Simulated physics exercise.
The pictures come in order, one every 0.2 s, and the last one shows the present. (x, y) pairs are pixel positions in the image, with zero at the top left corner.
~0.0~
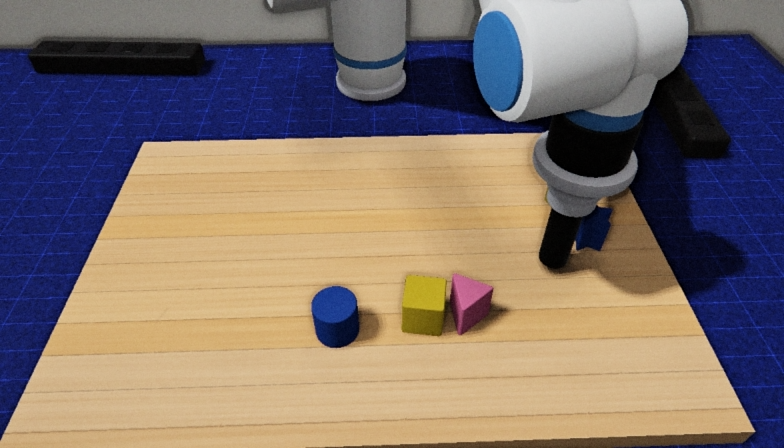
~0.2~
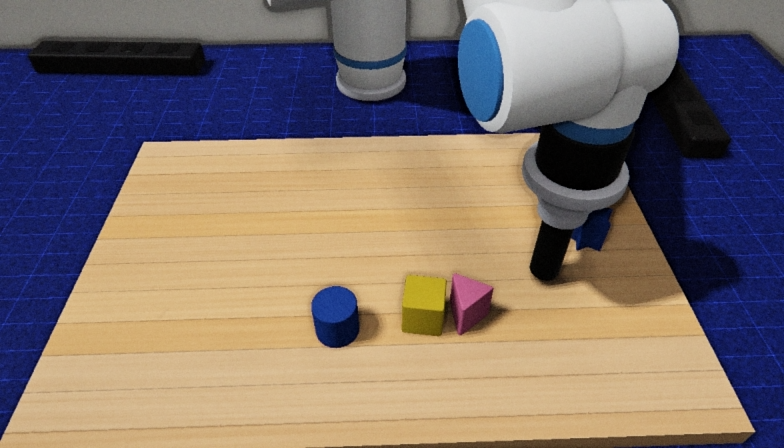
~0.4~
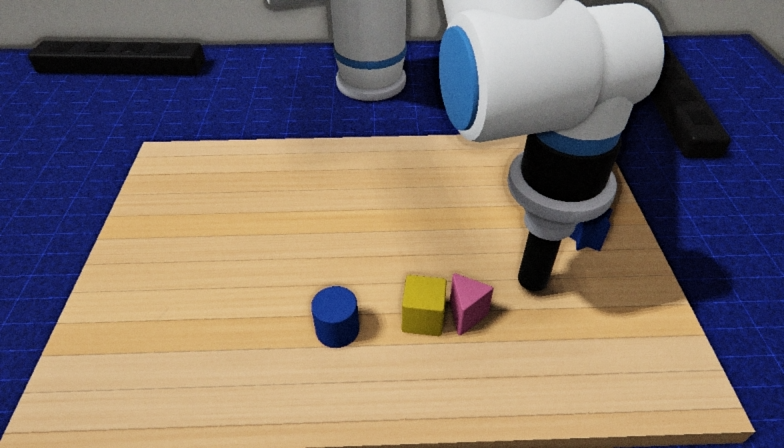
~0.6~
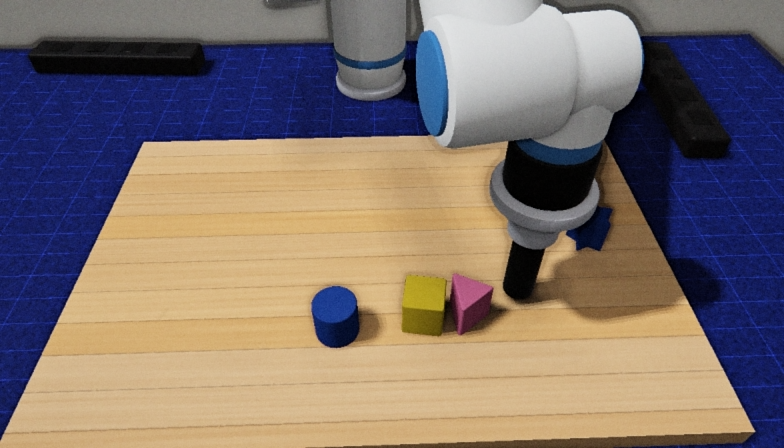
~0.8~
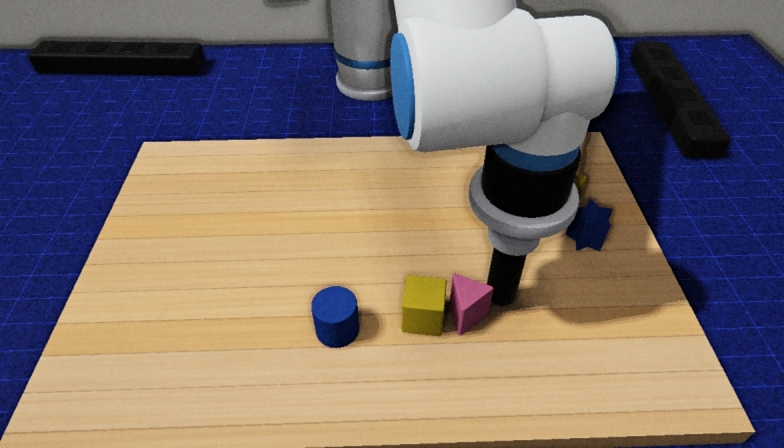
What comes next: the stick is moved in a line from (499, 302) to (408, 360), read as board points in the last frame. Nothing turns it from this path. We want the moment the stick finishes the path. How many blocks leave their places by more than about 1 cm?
Counting only shifts above 1 cm, I get two blocks.
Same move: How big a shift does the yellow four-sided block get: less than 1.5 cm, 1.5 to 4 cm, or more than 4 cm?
My prediction: Between 1.5 and 4 cm.
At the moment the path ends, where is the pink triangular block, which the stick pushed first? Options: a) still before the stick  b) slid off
a.
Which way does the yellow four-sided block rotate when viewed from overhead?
From above, the turn goes clockwise.
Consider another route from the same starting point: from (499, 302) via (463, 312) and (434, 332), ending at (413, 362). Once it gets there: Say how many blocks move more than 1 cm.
My guess is two.
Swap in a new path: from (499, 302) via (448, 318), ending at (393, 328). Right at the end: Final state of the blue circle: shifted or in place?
The blue circle is moved.
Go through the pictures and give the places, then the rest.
In the first picture, tip of the stick (553, 258), middles of tops, blue circle (334, 303), yellow four-sided block (425, 292), pink triangular block (470, 289).
In the second picture, stick (544, 270), nothing pushed.
In the third picture, stick (533, 280), nothing pushed.
In the fourth picture, stick (518, 288), nothing pushed.
In the fifth picture, stick (500, 294), blue circle (334, 303), yellow four-sided block (425, 292), pink triangular block (470, 289).
What follows on the original path. One third of the way, stick (471, 312); yellow four-sided block (412, 292), turned 20° clockwise; pink triangular block (445, 303), turned 35° clockwise.
Two thirds of the way, stick (439, 332); yellow four-sided block (395, 291), turned 45° clockwise; pink triangular block (410, 318), turned 60° clockwise.
At the end, stick (409, 352); blue circle unmoved; yellow four-sided block (395, 290), turned 45° clockwise; pink triangular block (375, 334), turned 80° clockwise.
